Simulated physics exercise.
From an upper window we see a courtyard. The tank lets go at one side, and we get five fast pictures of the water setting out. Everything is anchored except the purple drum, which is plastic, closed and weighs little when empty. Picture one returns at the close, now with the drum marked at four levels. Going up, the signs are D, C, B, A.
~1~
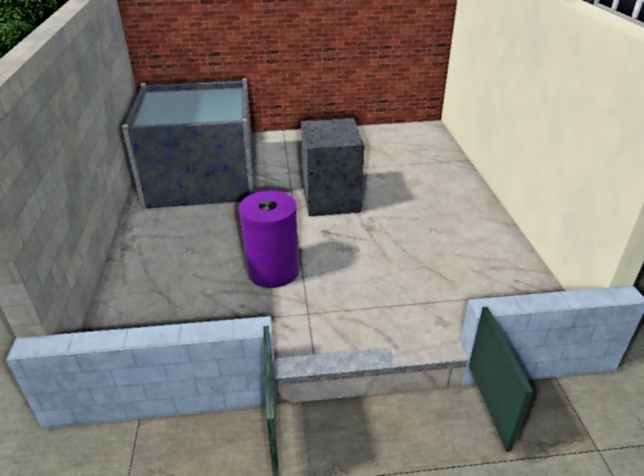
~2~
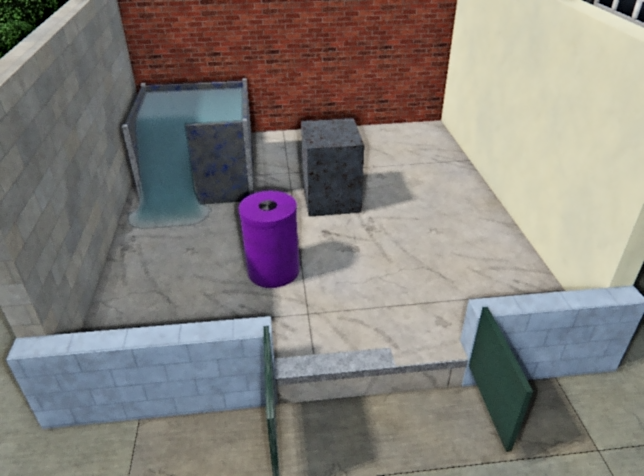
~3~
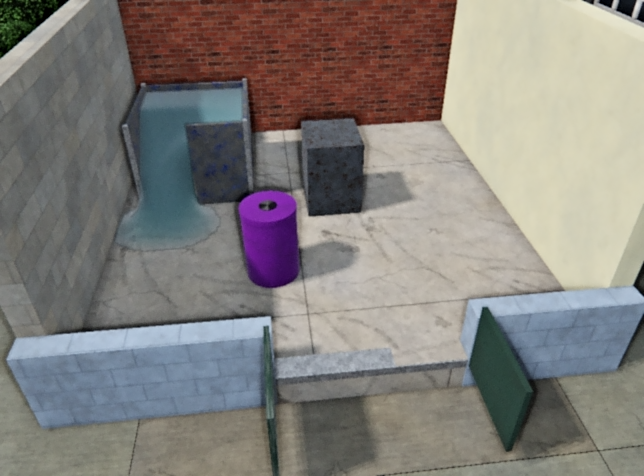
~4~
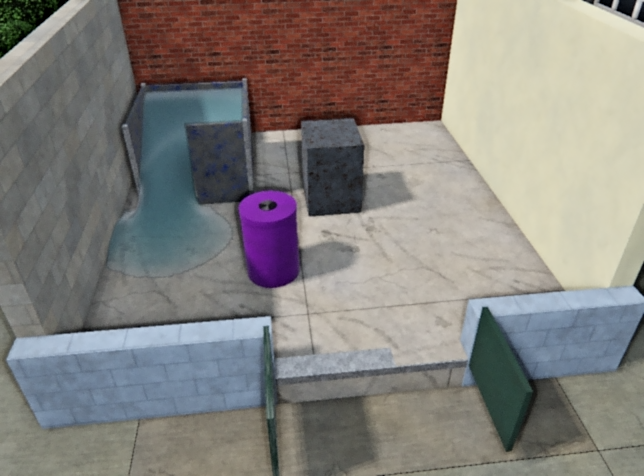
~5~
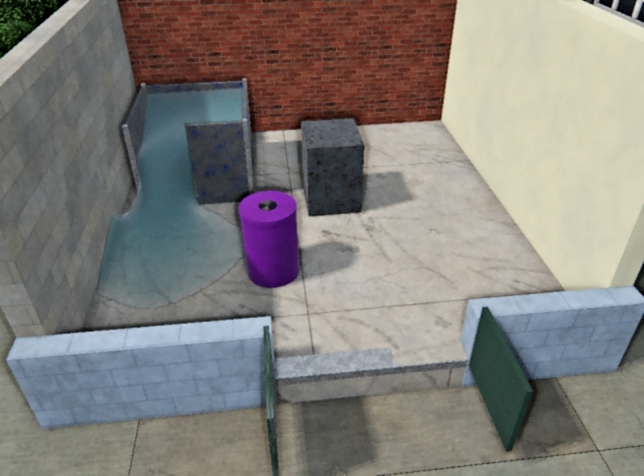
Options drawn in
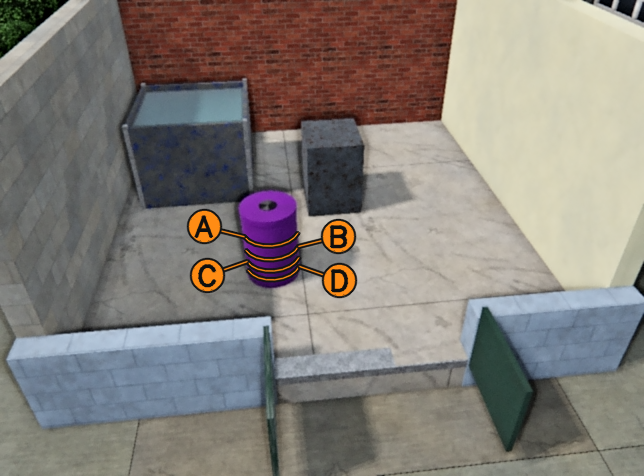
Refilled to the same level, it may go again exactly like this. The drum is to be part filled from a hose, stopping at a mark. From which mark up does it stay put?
Choose C.
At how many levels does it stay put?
Three of them.
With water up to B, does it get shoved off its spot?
No.
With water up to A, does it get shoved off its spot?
No, that is safe.
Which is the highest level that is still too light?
That would be D.
On the marked copy, A at (272, 245); B at (273, 259); C at (273, 271); D at (274, 279); from the bottom up D, C, B, A.
With A, it does not move.
With B, it does not move.
With C, it does not move.
With D, it is pushed about half its own width away.
